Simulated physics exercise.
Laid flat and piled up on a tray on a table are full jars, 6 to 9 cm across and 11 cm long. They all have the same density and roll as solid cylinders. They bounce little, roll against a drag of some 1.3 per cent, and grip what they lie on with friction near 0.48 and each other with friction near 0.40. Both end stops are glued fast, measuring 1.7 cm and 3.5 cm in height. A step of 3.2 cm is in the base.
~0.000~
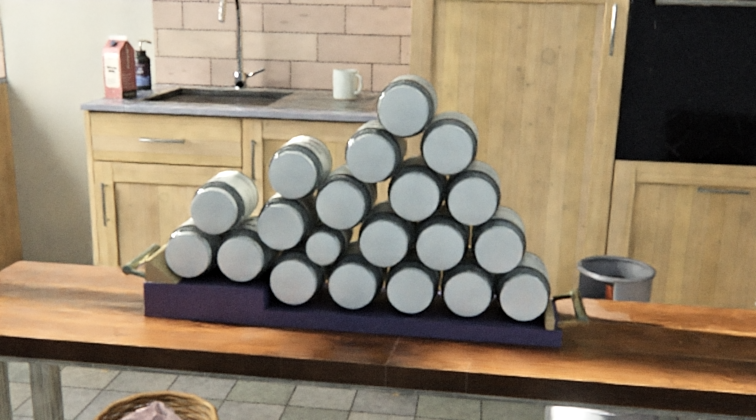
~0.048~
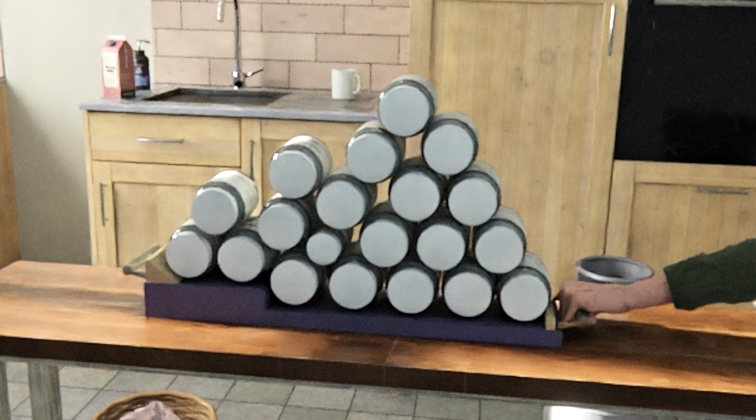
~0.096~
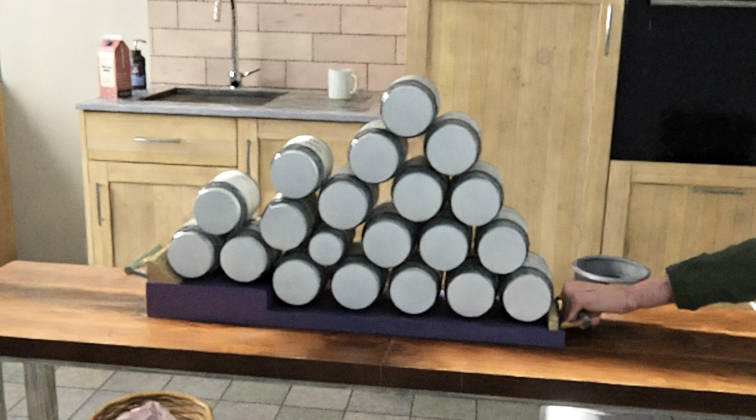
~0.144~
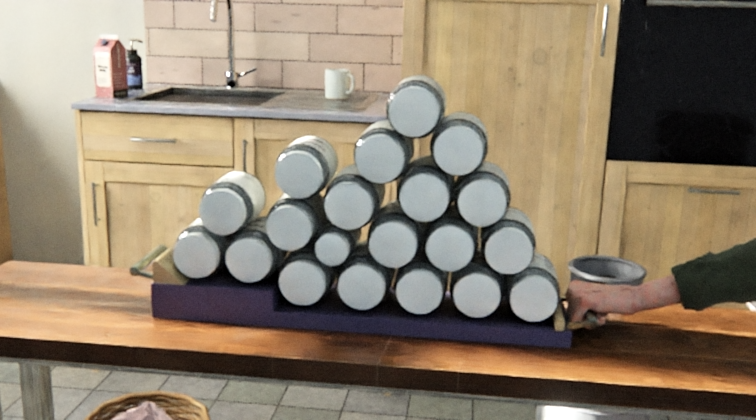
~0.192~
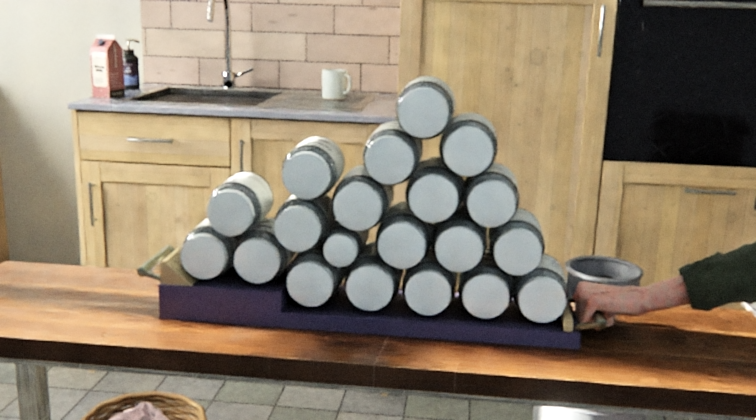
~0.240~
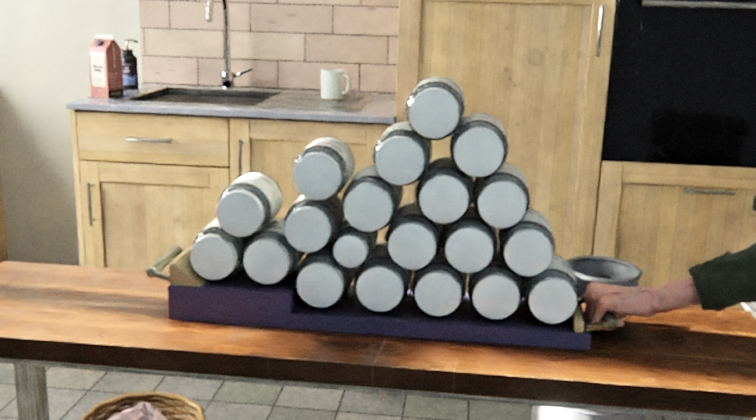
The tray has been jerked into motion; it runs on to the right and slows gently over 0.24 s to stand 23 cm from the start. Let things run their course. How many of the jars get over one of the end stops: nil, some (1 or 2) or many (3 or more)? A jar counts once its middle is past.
Nil is the answer.
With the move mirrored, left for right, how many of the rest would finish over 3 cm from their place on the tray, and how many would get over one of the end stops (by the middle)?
Result: 0 / 0.
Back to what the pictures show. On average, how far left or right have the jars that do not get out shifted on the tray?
Leftwards, by about 0 cm.
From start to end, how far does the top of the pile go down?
Something like 0 cm, I'd say.
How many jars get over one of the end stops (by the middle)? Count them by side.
Going left then right, the counts are 0 and 0.
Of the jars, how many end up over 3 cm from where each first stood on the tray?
The count is 0.
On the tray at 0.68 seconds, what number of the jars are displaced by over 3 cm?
0.
After 0.68 s, tray 21 cm along; 0 now displaced over 3 cm; not one over the end stops.
After 0.83 s, tray 23 cm along; 0 now displaced over 3 cm; not one over the end stops.
All still by 1.2 s, 0 moved over 3 cm; not one over the end stops; top of the pile 35 cm high, from 35 cm.
